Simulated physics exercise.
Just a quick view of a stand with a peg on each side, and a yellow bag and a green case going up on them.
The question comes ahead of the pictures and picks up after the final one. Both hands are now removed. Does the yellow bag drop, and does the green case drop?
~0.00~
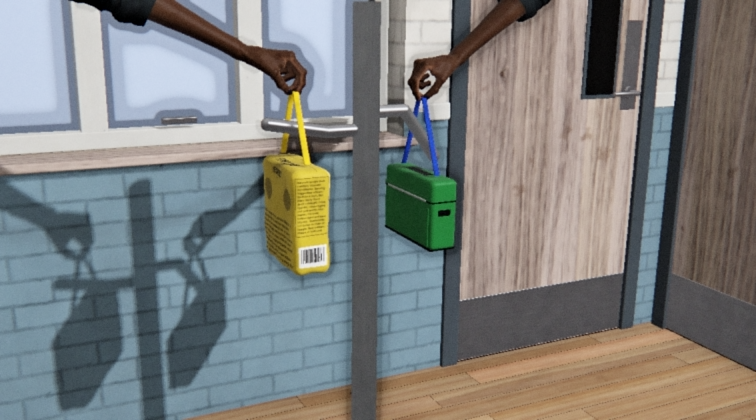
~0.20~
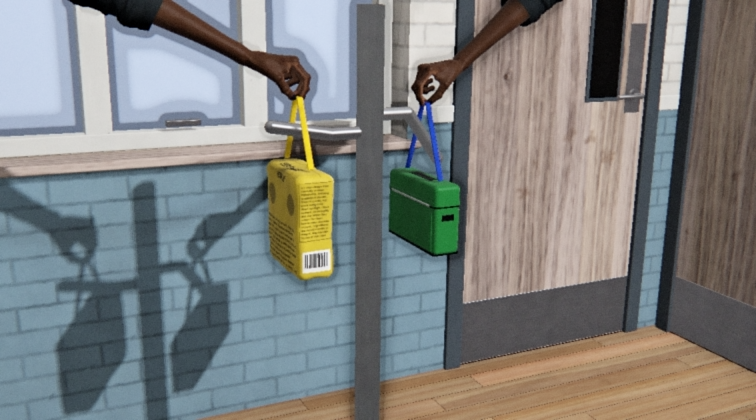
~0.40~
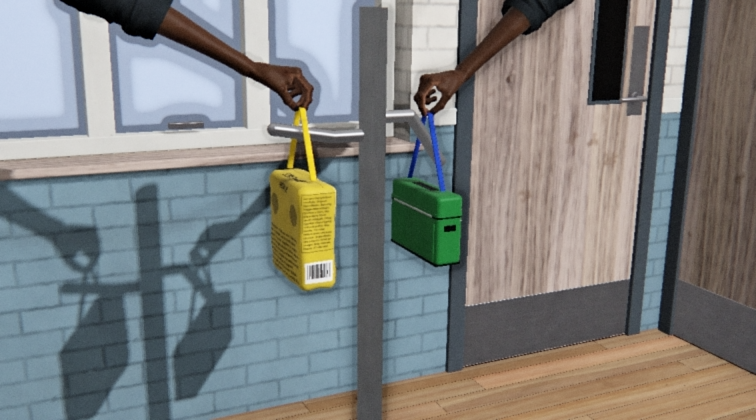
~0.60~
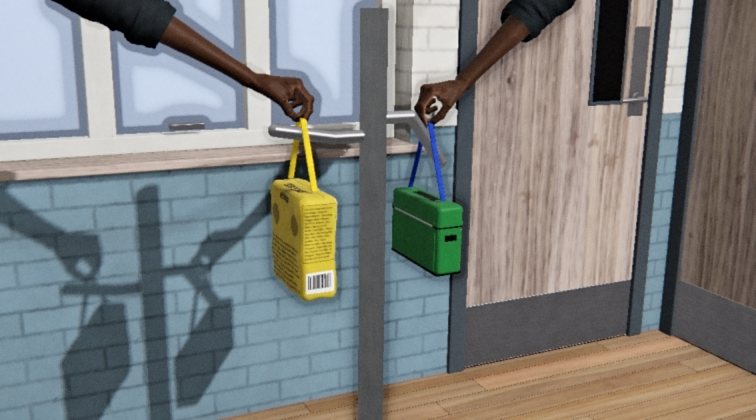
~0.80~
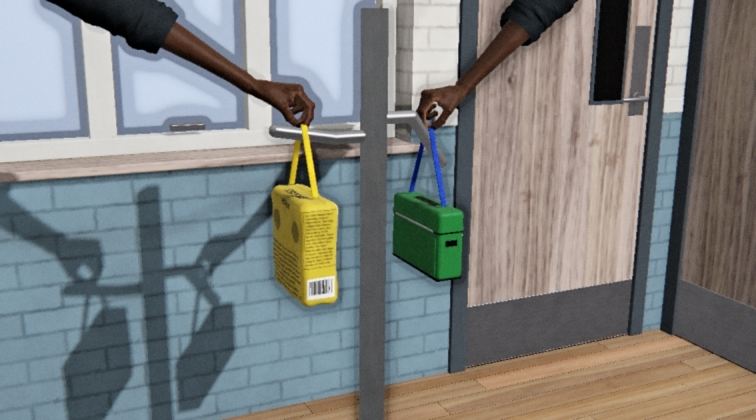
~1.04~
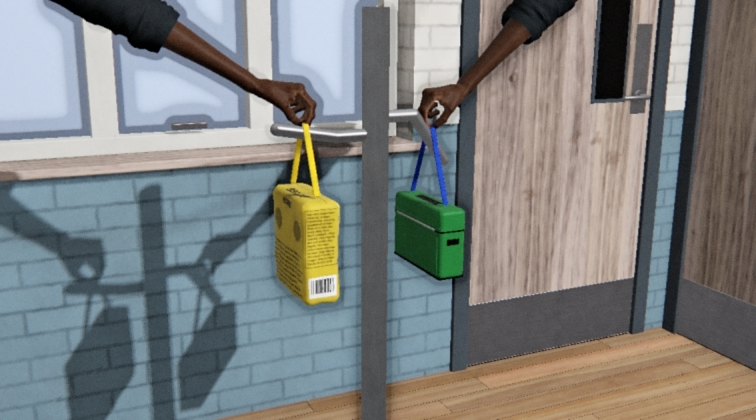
At the end, the yellow bag hangs on. The green case drops off.
After 1.28 s, yellow bag still up near (306, 243); green case falling near (426, 293).
After 1.48 s, yellow bag still up near (307, 244); green case on the floor.
After 1.66 s, yellow bag still up near (310, 245); green case on the floor.
In the end, yellow bag still up near (310, 245); green case on the floor. The yellow bag remains on its peg and the green case slips off its peg.
